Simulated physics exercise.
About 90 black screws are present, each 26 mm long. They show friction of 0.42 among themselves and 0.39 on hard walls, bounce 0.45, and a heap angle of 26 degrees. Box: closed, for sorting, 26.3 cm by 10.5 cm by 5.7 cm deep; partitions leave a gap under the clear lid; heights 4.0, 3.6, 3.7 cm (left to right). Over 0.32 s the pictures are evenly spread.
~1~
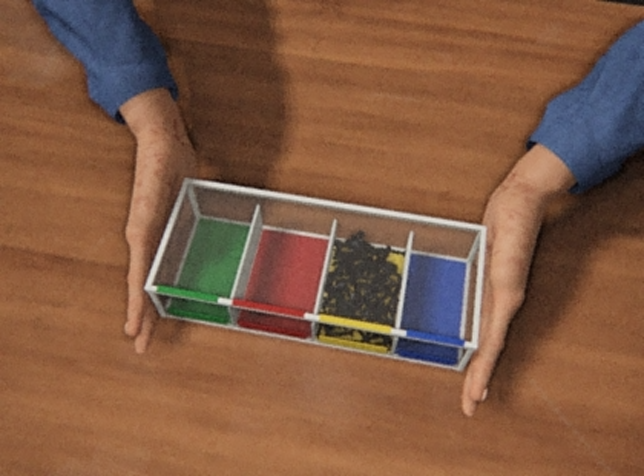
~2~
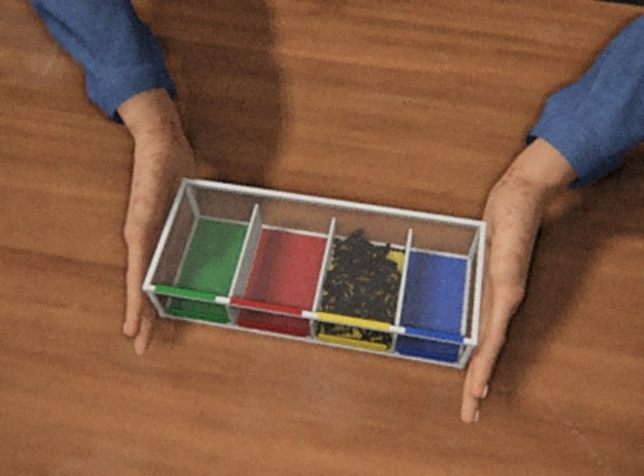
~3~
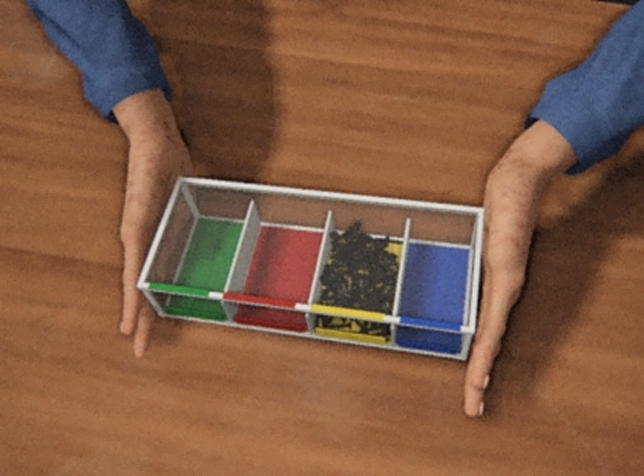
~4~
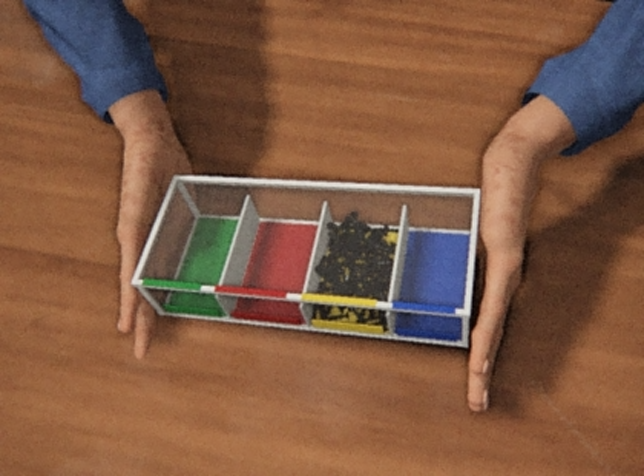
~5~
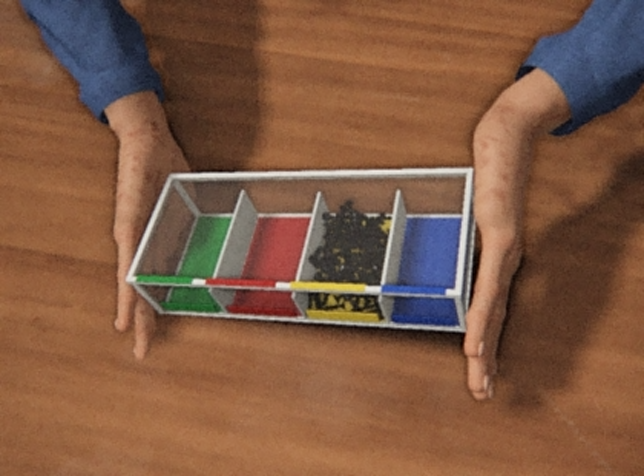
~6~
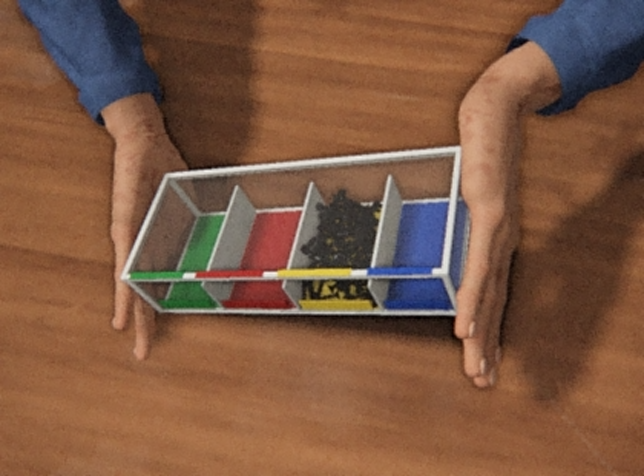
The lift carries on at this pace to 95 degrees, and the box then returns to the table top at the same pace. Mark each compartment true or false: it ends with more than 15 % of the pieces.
Red compartment: True, blue compartment: False, green compartment: True, yellow compartment: True.
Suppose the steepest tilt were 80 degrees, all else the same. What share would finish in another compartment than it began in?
That works out to close to 25 percent.
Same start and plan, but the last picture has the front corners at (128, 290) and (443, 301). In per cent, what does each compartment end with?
Red 15, blue 0, green 40, yellow 45.
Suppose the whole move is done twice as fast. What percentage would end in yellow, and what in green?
I'd expect yellow at 45 percent and green at 20 percent.
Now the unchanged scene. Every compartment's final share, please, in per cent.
Final shares in percent: Red 25, blue 0, green 30, yellow 45.
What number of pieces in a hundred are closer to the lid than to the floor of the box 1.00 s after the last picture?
I'd say around 50 percent of the pieces.
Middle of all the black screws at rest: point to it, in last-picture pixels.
Estimated resting centre: Around (279, 256).
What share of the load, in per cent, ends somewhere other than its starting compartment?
Result: Roughly 55 %.
Then, 1.00 s after the last picture, tilt 94 degrees; red 15 %, green 10 %, yellow 75 %.
Then, 1.66 s after the last picture, tilt 41 degrees; red 25 %, green 30 %, yellow 45 %.
Then, 2.37 s after the last picture, tilt 0 degrees; red 25 %, green 30 %, yellow 45 %.
In the end, red 25 %, blue 0 %, green 30 %, yellow 45 %.
